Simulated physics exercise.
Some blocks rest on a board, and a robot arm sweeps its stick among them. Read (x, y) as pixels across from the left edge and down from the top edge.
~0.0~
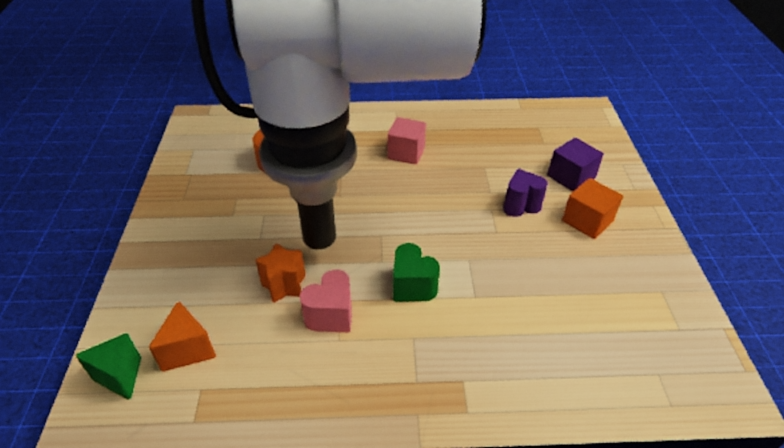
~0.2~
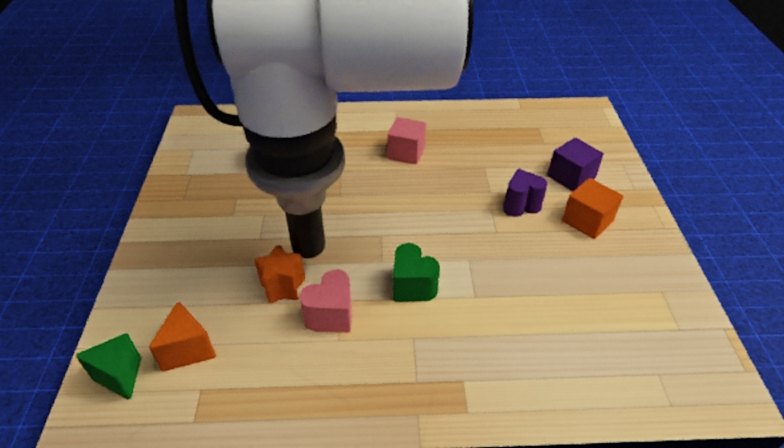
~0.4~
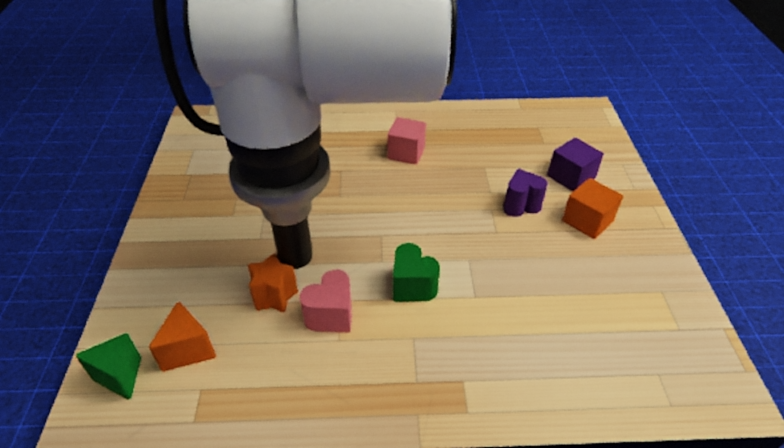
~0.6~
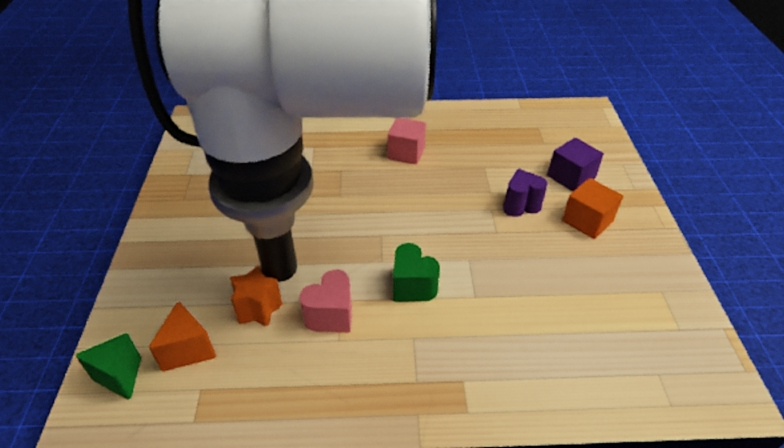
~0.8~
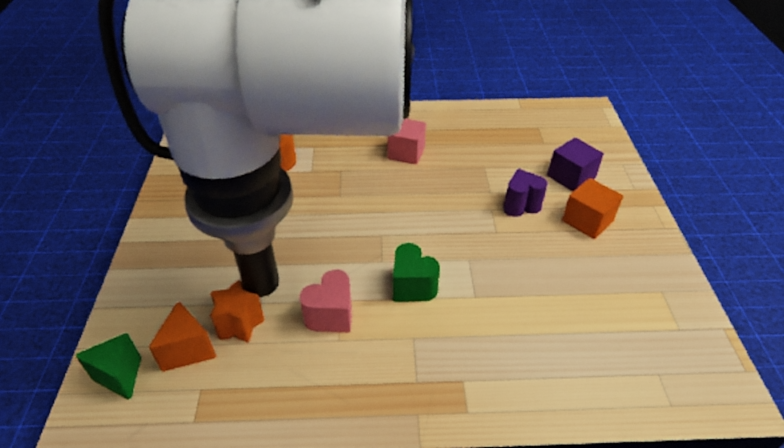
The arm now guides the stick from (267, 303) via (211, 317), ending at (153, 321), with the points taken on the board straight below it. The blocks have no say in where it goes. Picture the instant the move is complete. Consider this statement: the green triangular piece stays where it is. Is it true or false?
Verdict: True.
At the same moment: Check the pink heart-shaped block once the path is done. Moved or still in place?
It will be resting on its spot.
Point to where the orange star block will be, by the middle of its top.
At the end it should sit near (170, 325).
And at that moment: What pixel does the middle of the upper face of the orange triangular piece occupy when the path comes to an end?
Pixel (142, 358).
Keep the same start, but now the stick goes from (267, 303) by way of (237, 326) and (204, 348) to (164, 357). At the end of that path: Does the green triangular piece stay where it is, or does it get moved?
That block is shifted.
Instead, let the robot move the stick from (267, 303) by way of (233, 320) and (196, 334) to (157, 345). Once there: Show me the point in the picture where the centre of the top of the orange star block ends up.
The middle of its upper face should be somewhere near (149, 351).
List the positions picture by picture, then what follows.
The first picture shows stick's lower end at (320, 239); green triangular piece at (106, 354); orange triangular piece at (178, 326); orange star block at (280, 260); pink heart-shaped block at (329, 291).
The second picture shows stick at (309, 248); orange star block at (278, 262).
The third picture shows stick at (296, 258); orange star block at (269, 271).
The fourth picture shows stick at (280, 270); orange star block at (252, 284).
The fifth picture shows stick at (262, 285); green triangular piece at (106, 354); orange triangular piece at (178, 326); orange star block at (232, 299); pink heart-shaped block at (329, 291).
On the path given first. One third of the way, stick at (221, 296); orange triangular piece at (162, 339); orange star block at (200, 318), turned 25° anticlockwise.
Two thirds of the way, stick at (182, 301); orange triangular piece at (145, 355), turned 15° anticlockwise; orange star block at (175, 325), turned 50° anticlockwise.
At the end, stick at (144, 303); green triangular piece still; orange triangular piece at (142, 358), turned 20° anticlockwise; orange star block at (170, 325), turned 60° anticlockwise; pink heart-shaped block still.
